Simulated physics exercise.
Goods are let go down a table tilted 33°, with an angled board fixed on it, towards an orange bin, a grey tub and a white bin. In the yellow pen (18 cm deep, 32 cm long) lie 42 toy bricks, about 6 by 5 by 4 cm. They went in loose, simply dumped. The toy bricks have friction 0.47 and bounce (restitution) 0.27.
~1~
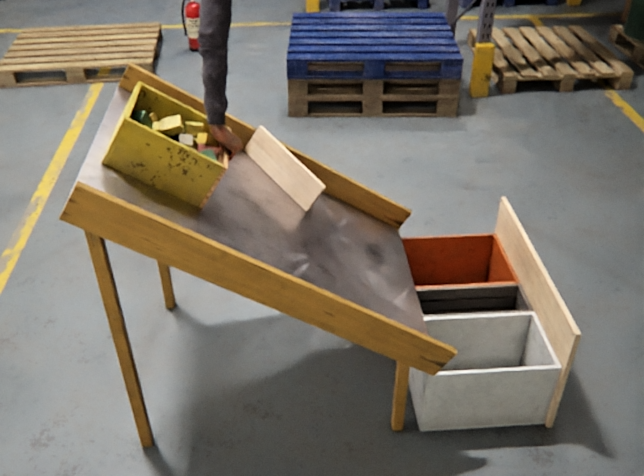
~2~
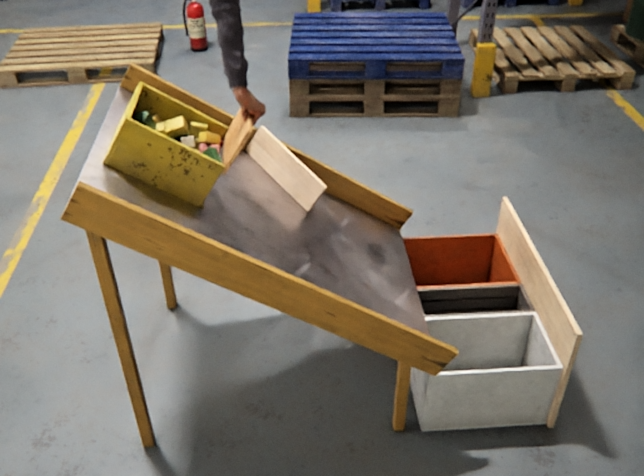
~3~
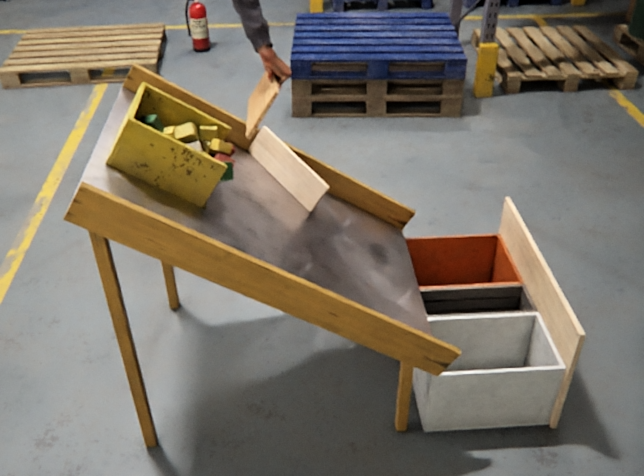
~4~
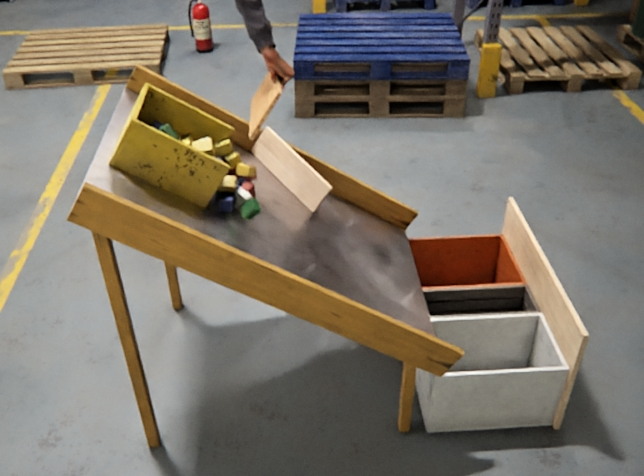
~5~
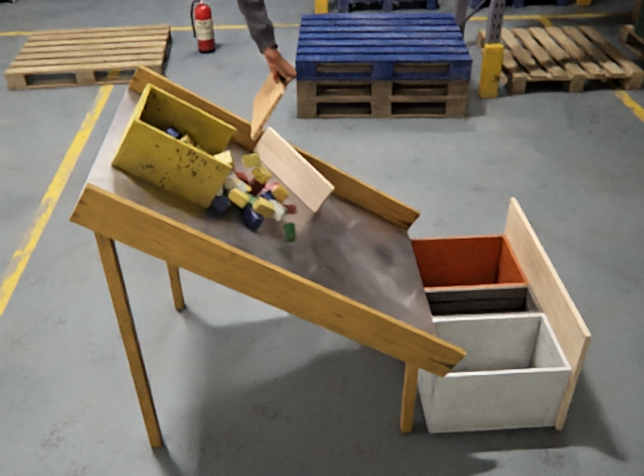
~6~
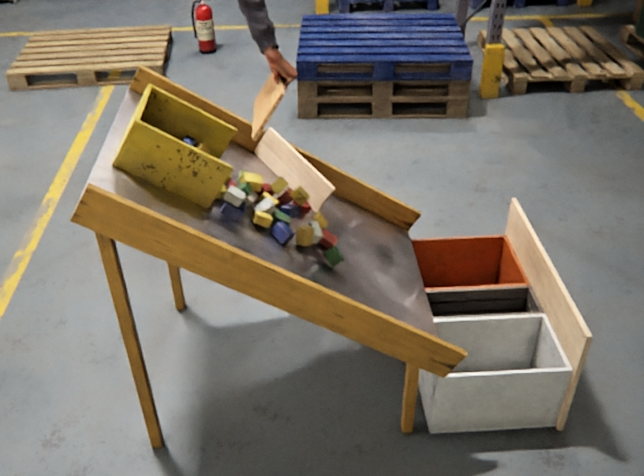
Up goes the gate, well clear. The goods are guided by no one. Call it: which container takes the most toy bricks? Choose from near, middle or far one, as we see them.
Middle.
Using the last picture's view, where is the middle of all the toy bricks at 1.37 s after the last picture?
Somewhere around (495, 343) in pixels.
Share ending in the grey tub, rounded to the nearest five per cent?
I'd put it at around 50 percent of them.
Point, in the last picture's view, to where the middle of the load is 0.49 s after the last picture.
(371, 258).
Then, 0.22 s after the last picture, 8 still in the yellow pen and 34 on the slope.
Then, 0.49 s after the last picture, 2 in the orange bin, 4 in the grey tub, 2 in the white bin, 29 on the slope and 5 in the air.
Then, 0.88 s after the last picture, 10 in the orange bin, 16 in the grey tub, 6 in the white bin, 8 on the slope and 2 in the air.
Final count (1.37 s after the last picture), 14 in the orange bin, 22 in the grey tub and 6 in the white bin.
